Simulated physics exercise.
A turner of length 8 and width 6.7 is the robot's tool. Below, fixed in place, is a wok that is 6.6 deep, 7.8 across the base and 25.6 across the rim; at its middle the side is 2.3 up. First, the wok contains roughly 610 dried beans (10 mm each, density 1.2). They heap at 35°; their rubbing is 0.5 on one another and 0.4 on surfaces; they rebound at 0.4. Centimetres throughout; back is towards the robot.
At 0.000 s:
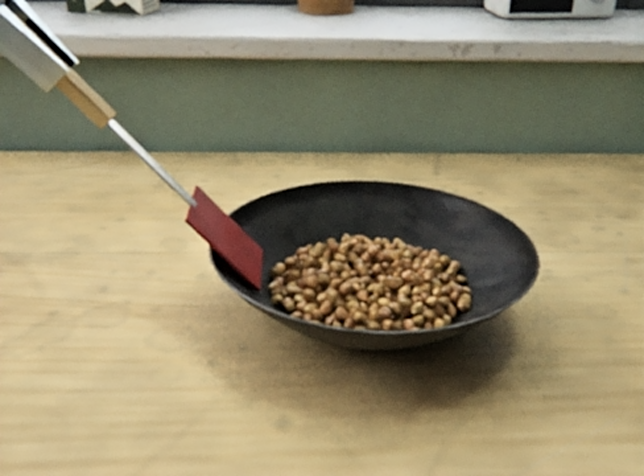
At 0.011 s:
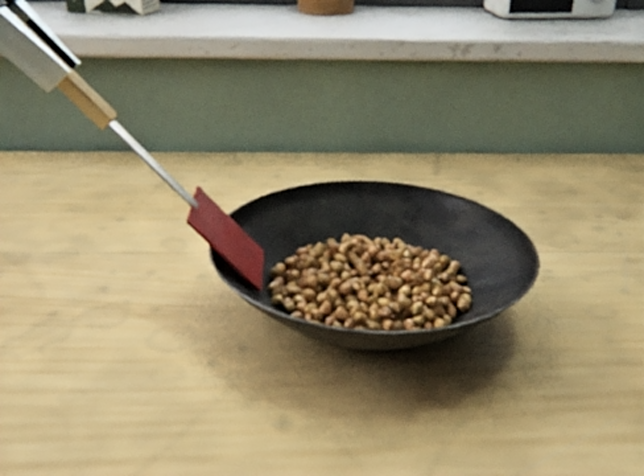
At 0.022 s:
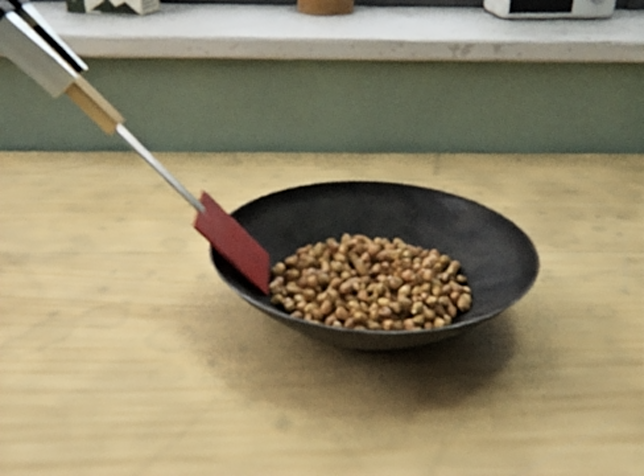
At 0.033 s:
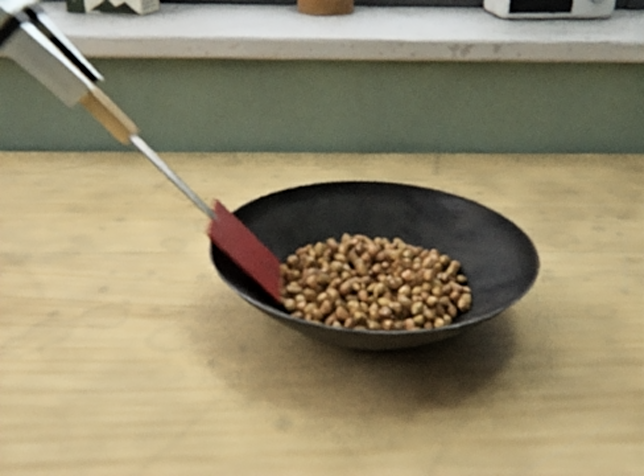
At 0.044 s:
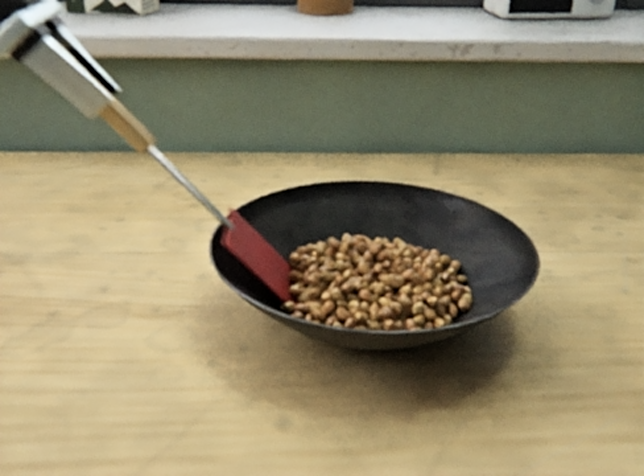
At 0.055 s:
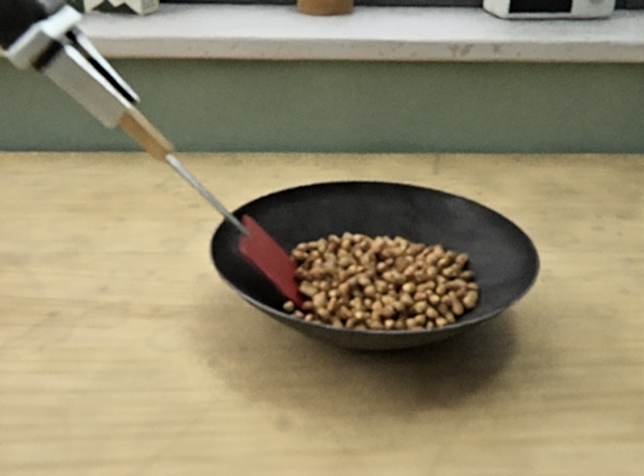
A robot arm slides a red turner rightward into dried beans in a black wok.
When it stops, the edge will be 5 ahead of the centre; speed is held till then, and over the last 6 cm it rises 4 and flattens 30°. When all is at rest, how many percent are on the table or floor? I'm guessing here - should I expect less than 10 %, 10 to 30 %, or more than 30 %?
You should expect 10 to 30 %.
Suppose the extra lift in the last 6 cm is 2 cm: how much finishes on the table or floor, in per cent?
About 10 %.
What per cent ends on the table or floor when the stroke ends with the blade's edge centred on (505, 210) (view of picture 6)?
Close to 55 per cent finishes on the table or floor.
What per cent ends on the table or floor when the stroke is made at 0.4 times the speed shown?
Around 0 percent would finish on the table or floor.
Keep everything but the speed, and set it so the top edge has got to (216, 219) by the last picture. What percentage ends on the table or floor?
That share would be some 0 percent.
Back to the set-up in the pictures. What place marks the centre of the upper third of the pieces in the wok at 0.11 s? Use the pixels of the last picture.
Roughly pixel (425, 263).
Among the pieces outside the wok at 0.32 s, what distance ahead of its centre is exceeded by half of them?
I'd say some 18 centimetres.
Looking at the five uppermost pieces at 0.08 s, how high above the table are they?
Height: Approx. 6 cm.
By 0.08 s, sloping 48°, highest piece 6 above the table; 609 in the wok.
By 0.11 s, sloping 38°, highest piece 7 above the table; 609 in the wok.
By 0.32 s, sloping 19°, highest piece 9 above the table; 510 in the wok, 40 on the table or floor, 59 on the blade or in flight.
By 1.37 s, sloping 19°, highest piece 7 above the table; 509 in the wok, 100 on the table or floor.
Final count, 509 in the wok, 100 on the table or floor. That is 16 % on the table or floor.
